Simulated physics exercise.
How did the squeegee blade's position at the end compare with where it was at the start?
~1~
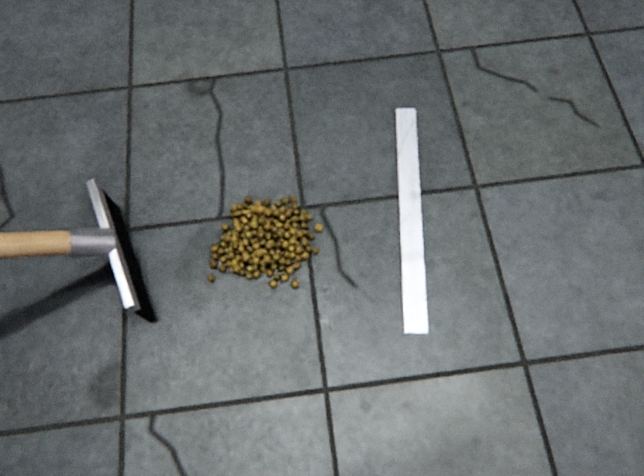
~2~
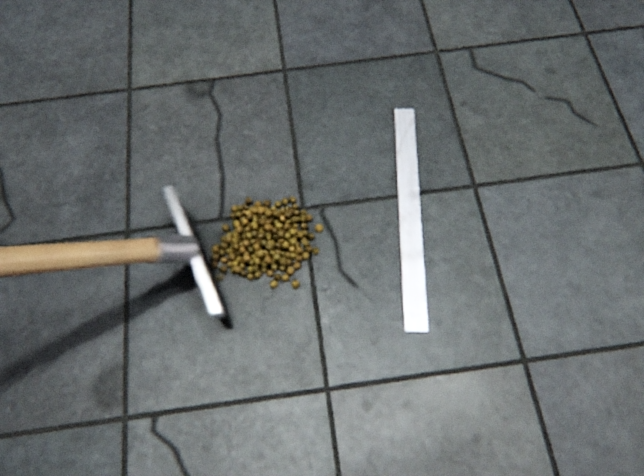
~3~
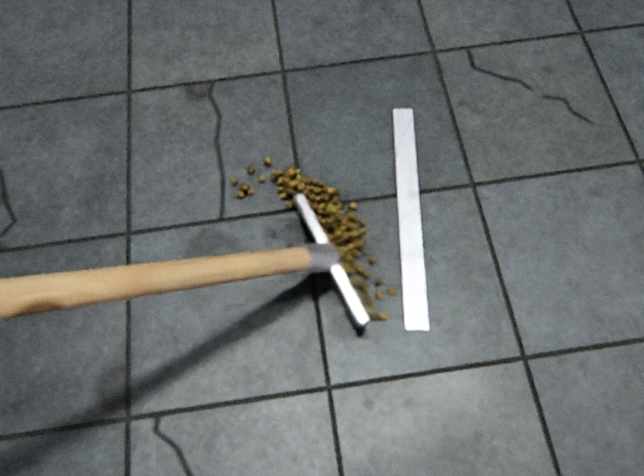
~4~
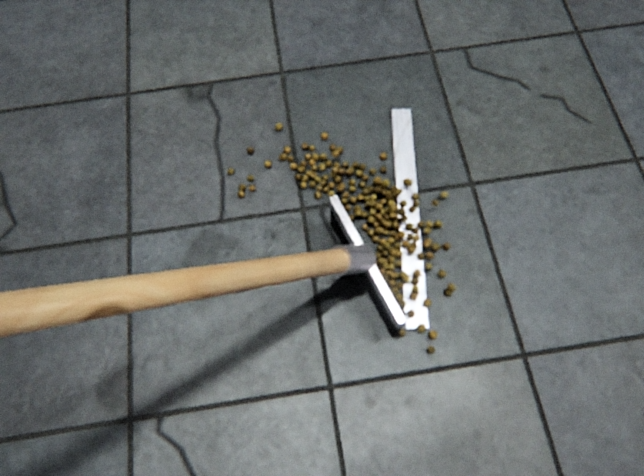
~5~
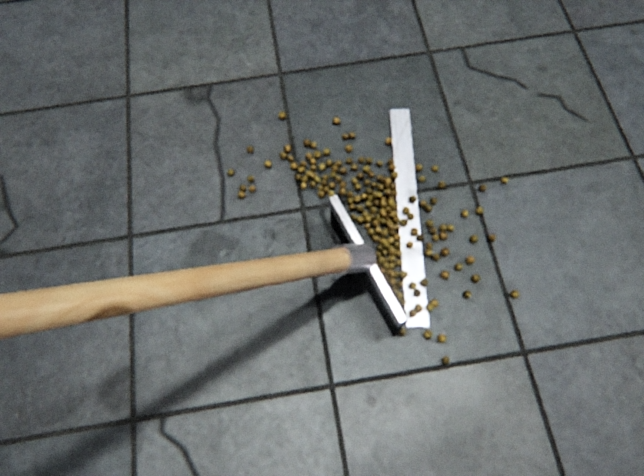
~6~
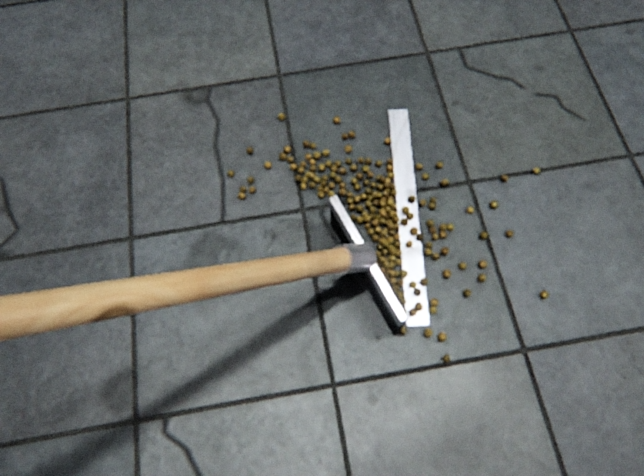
It began at the left, short of the heap of small brown pieces, and ended further right, resting slanted with its lower end close against the white strip.
